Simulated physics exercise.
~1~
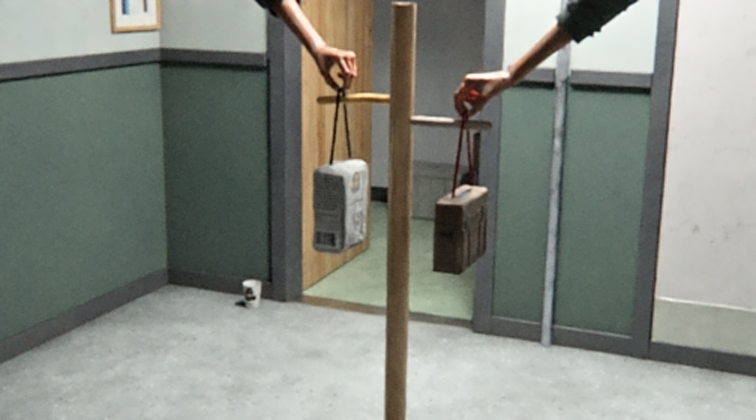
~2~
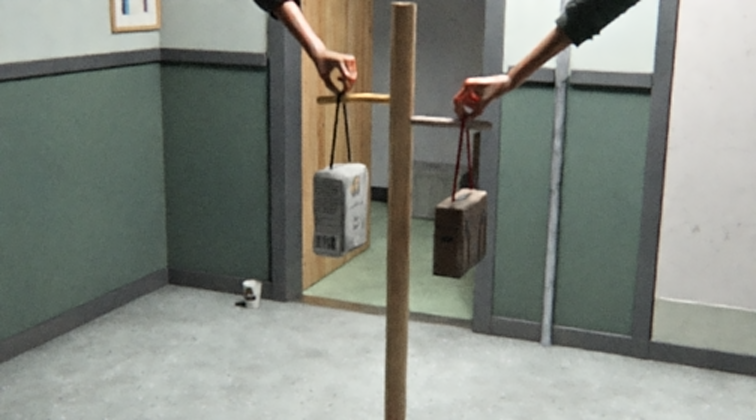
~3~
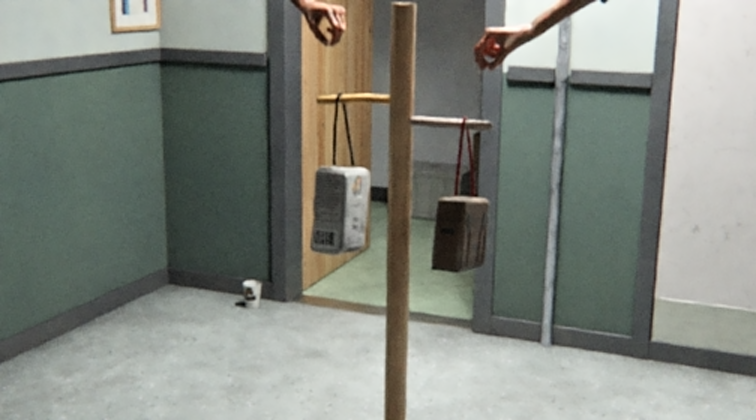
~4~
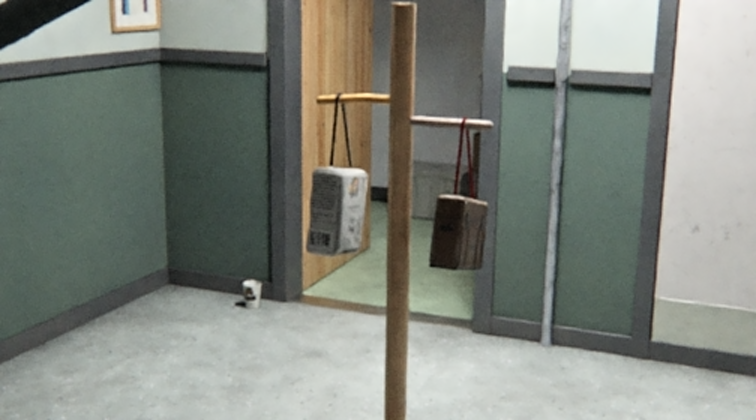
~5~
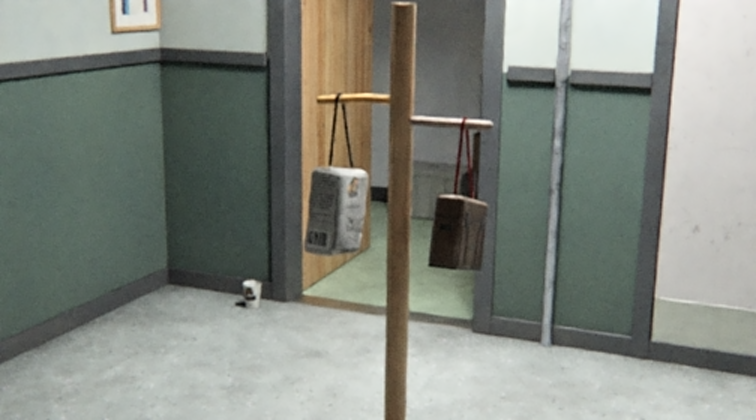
Two hands hang a white sack and a brown case on pegs, where both stay.
